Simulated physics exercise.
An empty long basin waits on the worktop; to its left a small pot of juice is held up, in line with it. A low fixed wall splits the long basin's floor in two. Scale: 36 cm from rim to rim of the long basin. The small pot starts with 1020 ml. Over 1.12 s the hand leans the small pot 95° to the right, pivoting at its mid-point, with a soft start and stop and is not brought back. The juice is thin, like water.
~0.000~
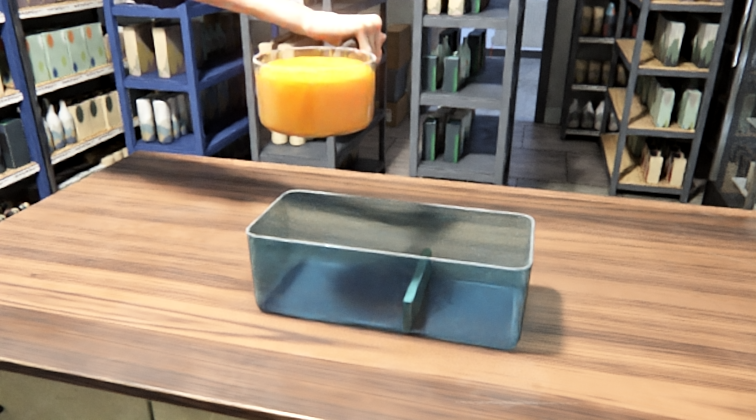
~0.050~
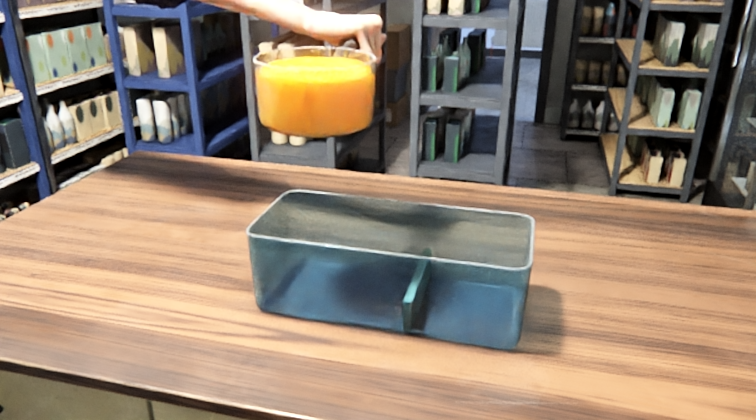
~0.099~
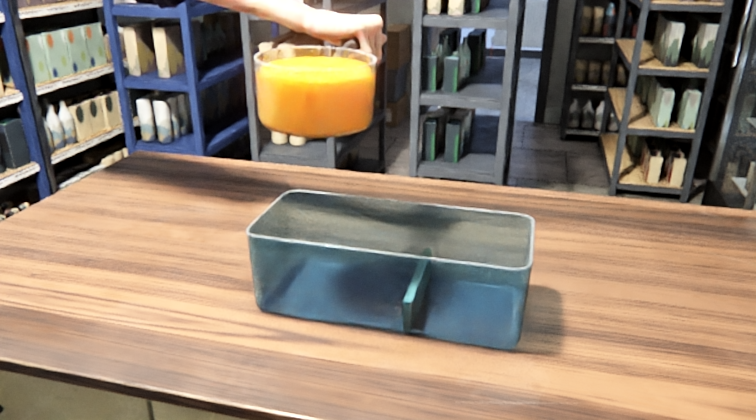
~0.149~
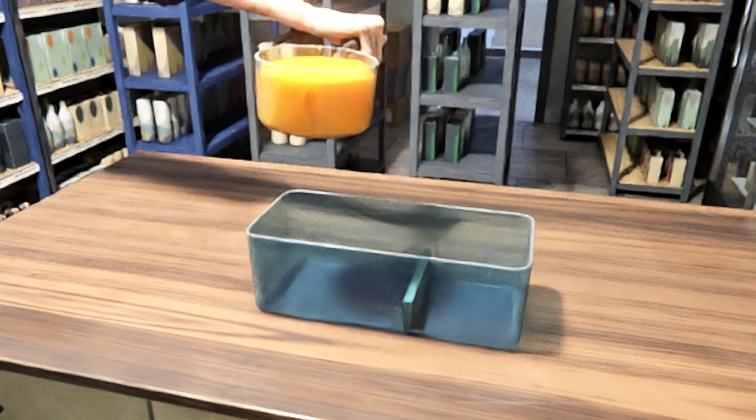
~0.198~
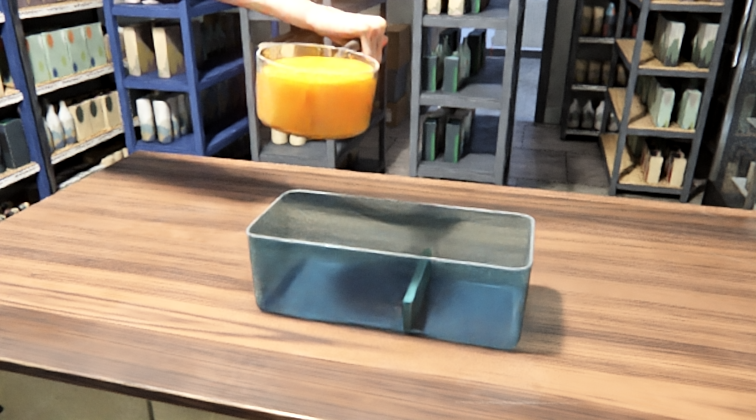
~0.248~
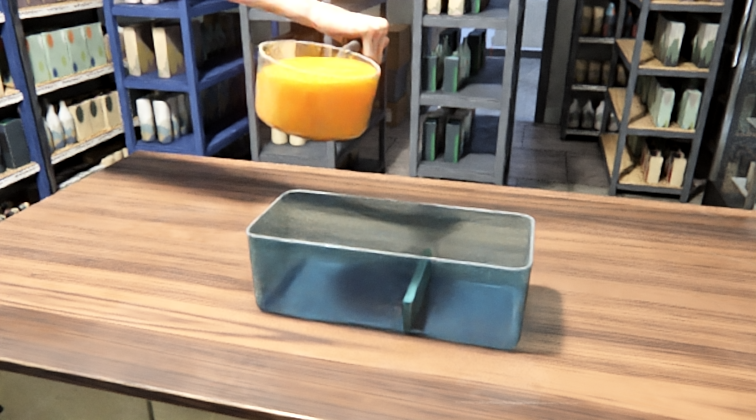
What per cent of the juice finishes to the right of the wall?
Roughly 66 per cent is past the wall.
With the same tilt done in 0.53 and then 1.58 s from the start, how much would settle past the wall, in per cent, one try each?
First 50, then 70 per cent.
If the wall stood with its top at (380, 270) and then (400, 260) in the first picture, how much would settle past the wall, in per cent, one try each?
First 90, then 85 per cent.
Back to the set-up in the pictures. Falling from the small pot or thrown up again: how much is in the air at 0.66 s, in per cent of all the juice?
About 28 per cent.
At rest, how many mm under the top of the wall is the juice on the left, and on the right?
Left about 34 mm, right about 10 mm.
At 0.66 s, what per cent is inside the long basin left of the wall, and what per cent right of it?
Left about 2, right about 6.
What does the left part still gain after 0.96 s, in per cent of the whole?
Near 26 in a hundred.
Then, 0.66 s in, the tilt is 61° and 64 per cent is still to pour, 2 is left of the wall and 6 right of it.
Then, 0.96 s in, the tilt is 90° and 17 per cent is still to pour, 8 is left of the wall and 60 right of it.
Then, 1.28 s in, the tilt is 95° and 3 per cent is still to pour, 26 is left of the wall and 66 right of it.
Then, 1.62 s in, the tilt is 95° and 1 per cent is still to pour, 32 is left of the wall and 66 right of it.
Finally, 33 per cent lies left of the wall, 66 right of it and 1 outside.
